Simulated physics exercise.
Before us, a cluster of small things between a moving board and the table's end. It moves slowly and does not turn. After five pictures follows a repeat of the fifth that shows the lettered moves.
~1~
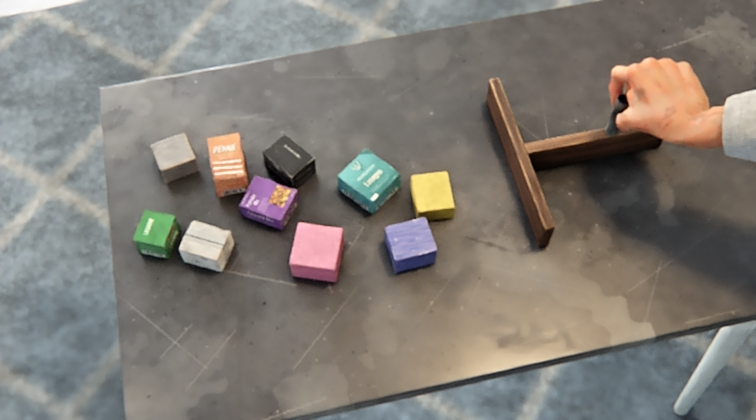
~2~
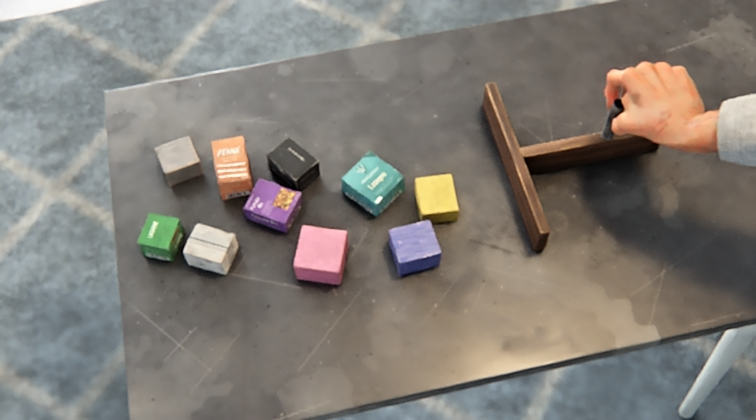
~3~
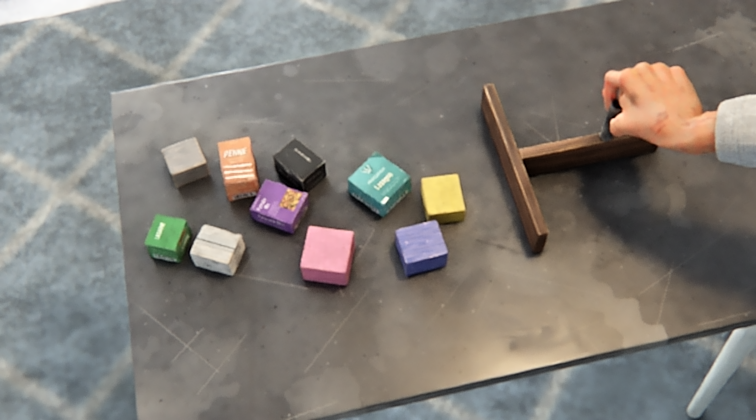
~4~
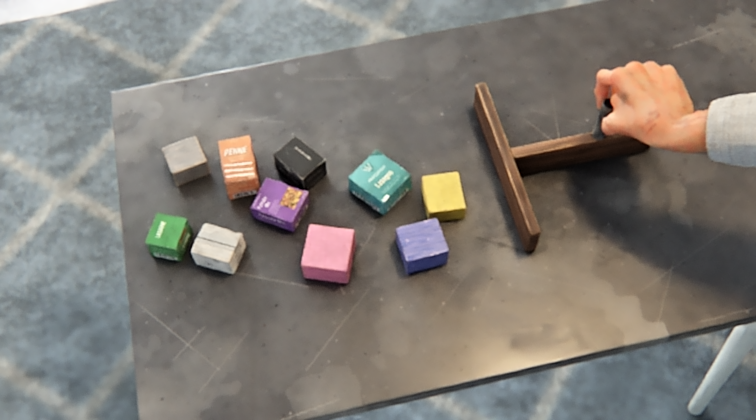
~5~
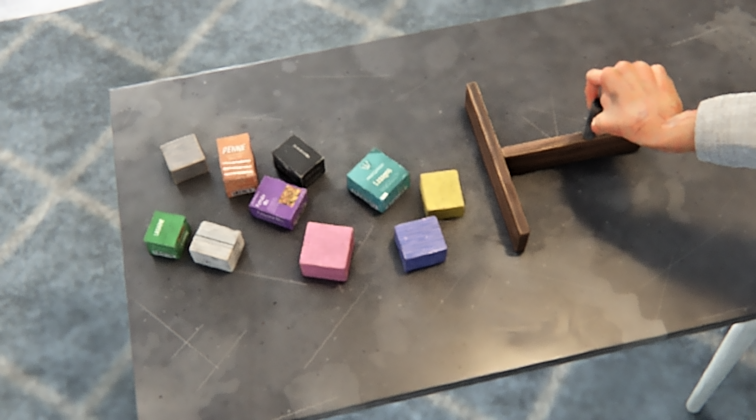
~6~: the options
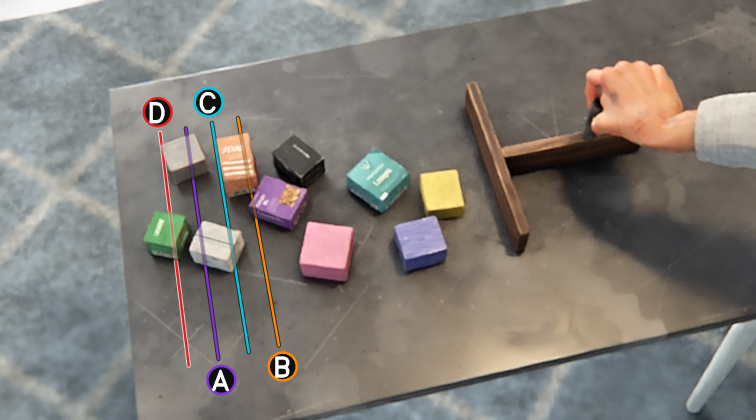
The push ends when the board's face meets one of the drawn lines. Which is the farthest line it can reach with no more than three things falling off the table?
At A, and not beyond.
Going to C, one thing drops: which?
The green box.
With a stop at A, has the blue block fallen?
No.
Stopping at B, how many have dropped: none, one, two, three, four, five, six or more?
By then, none.
On the marked copy, A at (201, 235); B at (257, 223); C at (229, 229); D at (173, 240).
Taking A. A third of the way, board (391, 175); blue block (382, 256); yellow block (375, 220).
Two thirds of the way, board (283, 197); green box (151, 232); grey block (165, 150).
When it is over, board (198, 214); white box over the edge; green box over the edge; three fallen.
As for the rest, B is within the limit but short; C is within the limit but short; D drops four.
